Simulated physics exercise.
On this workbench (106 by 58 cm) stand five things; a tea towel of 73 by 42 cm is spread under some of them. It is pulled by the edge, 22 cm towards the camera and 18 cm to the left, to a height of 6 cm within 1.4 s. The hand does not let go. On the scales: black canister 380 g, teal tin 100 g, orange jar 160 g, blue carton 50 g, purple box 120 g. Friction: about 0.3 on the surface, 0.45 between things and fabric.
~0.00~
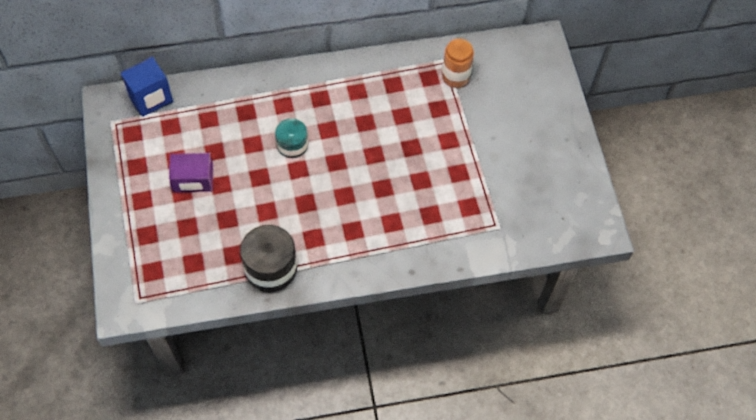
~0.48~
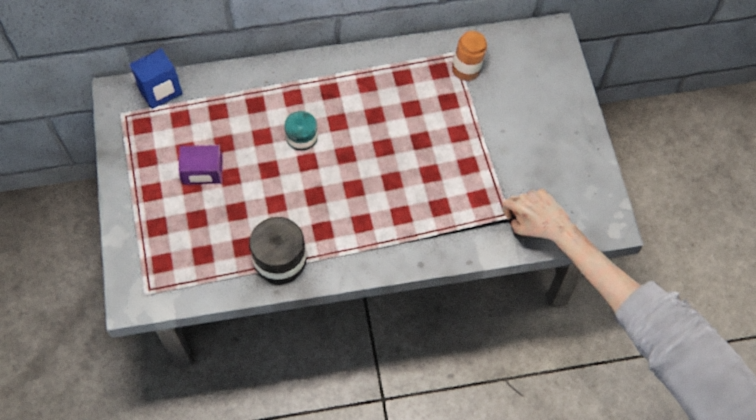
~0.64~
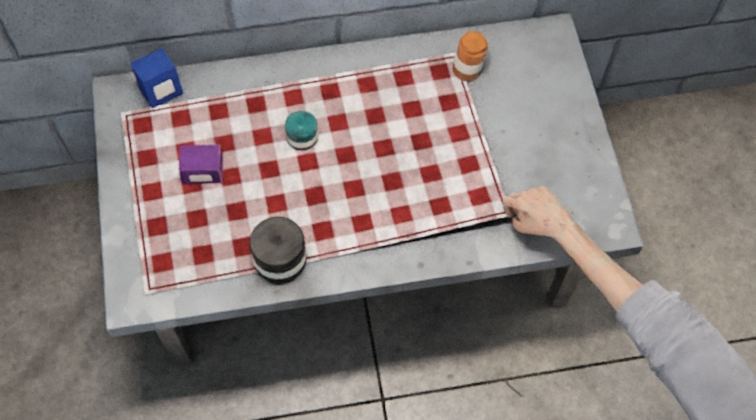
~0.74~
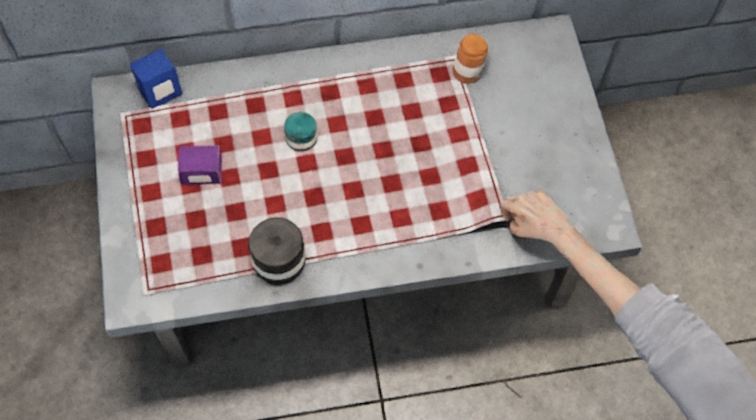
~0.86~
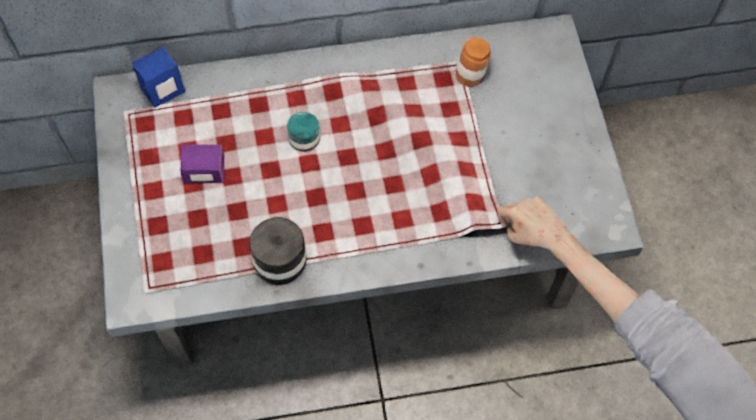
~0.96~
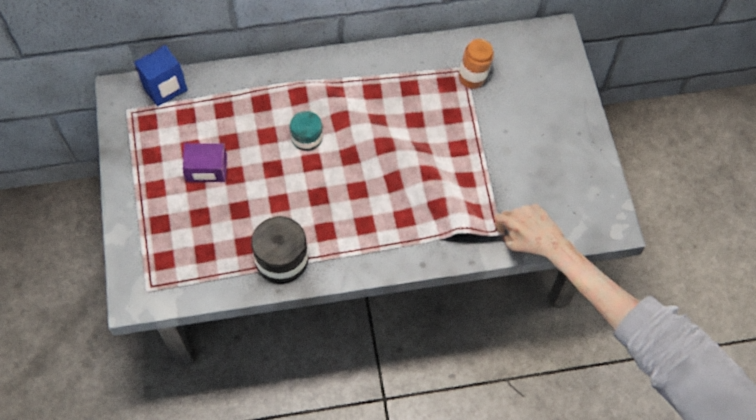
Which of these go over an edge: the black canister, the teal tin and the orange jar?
In order: The black canister keeps to the top; the teal tin stays on; the orange jar remains up there.
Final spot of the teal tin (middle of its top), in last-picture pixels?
Around (344, 163).
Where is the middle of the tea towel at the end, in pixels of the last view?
Around (340, 197).
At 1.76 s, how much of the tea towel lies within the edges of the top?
About 95 per cent.
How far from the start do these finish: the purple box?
About: Purple box 6 cm.
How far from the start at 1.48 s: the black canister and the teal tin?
About: Black canister 2 cm, teal tin 6 cm.
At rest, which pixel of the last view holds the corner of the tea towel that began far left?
Around (188, 92).
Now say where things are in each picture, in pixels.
In the first frame, black canister (267, 249); teal tin (291, 131); orange jar (460, 49); tea towel corners (136, 304) (111, 122) (500, 228).
In the second frame, orange jar (472, 41); tea towel corners (145, 295) (121, 114); grip (510, 218).
In the third frame, tea towel corners (145, 295) (121, 113); grip (511, 215).
In the fourth frame, tea towel corners (144, 295) (121, 114); grip (508, 219).
In the fifth frame, orange jar (476, 47); tea towel corners (145, 293) (124, 112); grip (506, 226).
In the sixth frame, black canister (279, 240); teal tin (306, 124); orange jar (478, 49); tea towel corners (147, 292) (127, 110); grip (503, 233).
After 1.2 s, 100 % of the tea towel is still over the top; orange jar 6 cm off its start, teal tin 3 cm off its start, blue carton 2 cm off its start.
After 1.5 s, 95 % of the tea towel is still over the top; orange jar 7 cm off its start, teal tin 6 cm off its start, black canister 2 cm off its start.
After 1.8 s, 95 % of the tea towel is still over the top; teal tin 10 cm off its start at (340, 150), orange jar 7 cm off its start at (487, 68), black canister 3 cm off its start at (271, 253).
After 2.0 s, 90 % of the tea towel is still over the top; teal tin 12 cm off its start, orange jar 7 cm off its start, black canister 3 cm off its start.
After 3.6 s, 90 % of the tea towel is still over the top; teal tin 12 cm off its start at (344, 163), orange jar 7 cm off its start at (487, 68), black canister 3 cm off its start at (271, 253), blue carton 7 cm off its start at (191, 55).
